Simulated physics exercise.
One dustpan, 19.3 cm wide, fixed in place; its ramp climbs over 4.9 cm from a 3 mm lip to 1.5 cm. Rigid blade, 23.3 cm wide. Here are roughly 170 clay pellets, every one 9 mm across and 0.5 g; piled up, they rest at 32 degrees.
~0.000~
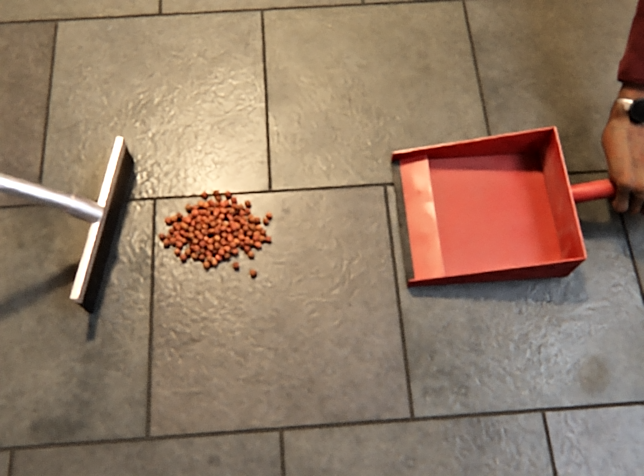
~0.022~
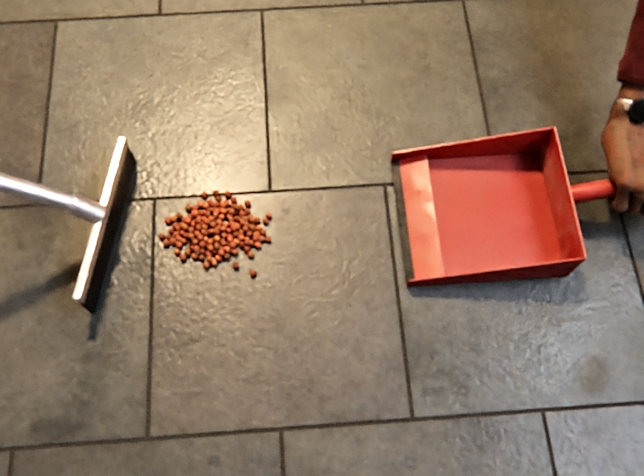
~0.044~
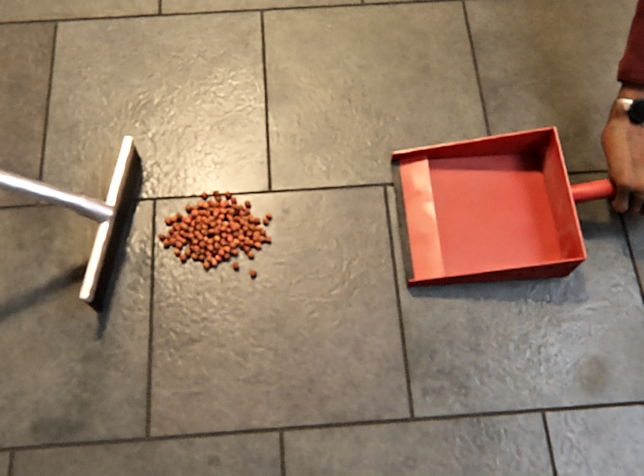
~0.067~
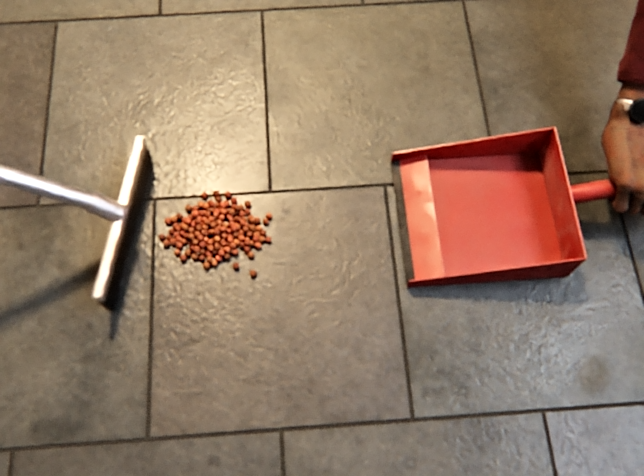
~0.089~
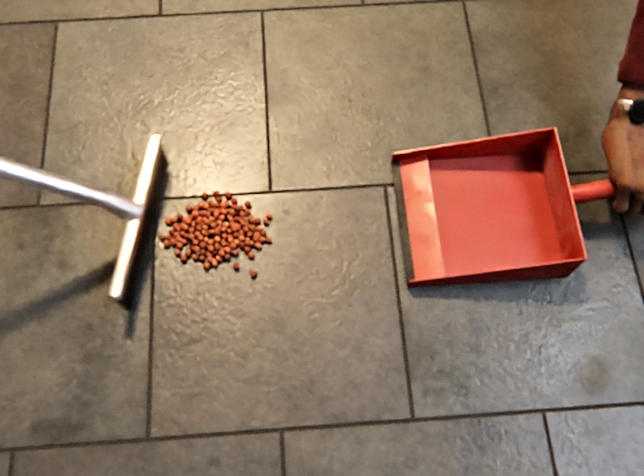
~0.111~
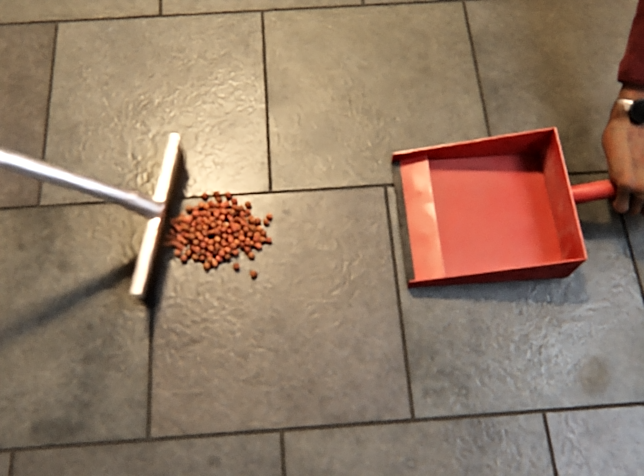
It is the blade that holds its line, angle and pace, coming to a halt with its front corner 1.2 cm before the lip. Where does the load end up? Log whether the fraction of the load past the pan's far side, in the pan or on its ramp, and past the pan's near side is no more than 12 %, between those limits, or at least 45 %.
Far side: No more than 12 %; pan: Between the limits; near side: Between the limits.
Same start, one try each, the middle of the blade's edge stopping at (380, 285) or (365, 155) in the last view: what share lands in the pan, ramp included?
Some 40 in a hundred and 20 in a hundred.
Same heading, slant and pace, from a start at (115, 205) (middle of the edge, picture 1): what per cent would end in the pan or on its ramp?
It would come to about 30 in a hundred.
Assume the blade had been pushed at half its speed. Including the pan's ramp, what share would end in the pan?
Share: Close to 20 %.
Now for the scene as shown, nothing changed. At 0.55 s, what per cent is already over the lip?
40 %.
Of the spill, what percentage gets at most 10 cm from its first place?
0 percent, roughly.
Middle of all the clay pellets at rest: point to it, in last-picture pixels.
At about (410, 232).
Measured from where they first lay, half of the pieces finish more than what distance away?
Roughly 28 cm.
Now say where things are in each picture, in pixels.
In the first picture, blade from (78, 299) to (122, 144), moved 0.0 cm, 0 of the pieces shifted so far; middle of the pieces at (216, 229); pan at (490, 216).
In the second picture, blade from (80, 299) to (124, 144), moved 0.3 cm, 0 of the pieces shifted so far; middle of the pieces at (216, 229).
In the third picture, blade from (87, 298) to (130, 143), moved 1.2 cm, 0 of the pieces shifted so far; middle of the pieces at (216, 229).
In the fourth picture, blade from (100, 297) to (142, 143), moved 2.8 cm, 0 of the pieces shifted so far; middle of the pieces at (216, 230).
In the fifth picture, blade from (117, 296) to (157, 142), moved 4.9 cm, 0 of the pieces shifted so far; middle of the pieces at (217, 230).
In the sixth picture, blade from (138, 294) to (176, 140), moved 7.5 cm, 7 of the pieces shifted so far; middle of the pieces at (217, 230); pan at (490, 216). Its pace works out near 1.23 m/s.
Then, at 0.24 s, middle of the blade 17 cm from the lip; 0 % over the lip, far side 5 %, near side 5 %.
After 0.33 s, middle of the blade 6 cm from the lip; 0 % over the lip, far side 5 %, near side 15 %.
After 0.55 s, middle of the blade 4 cm from the lip; 40 % over the lip, far side 10 %, near side 20 %.
At rest (1.3 s), far side 10 %, pan 40 %, near side 20 %, in front of the lip or behind the blade 35 %.
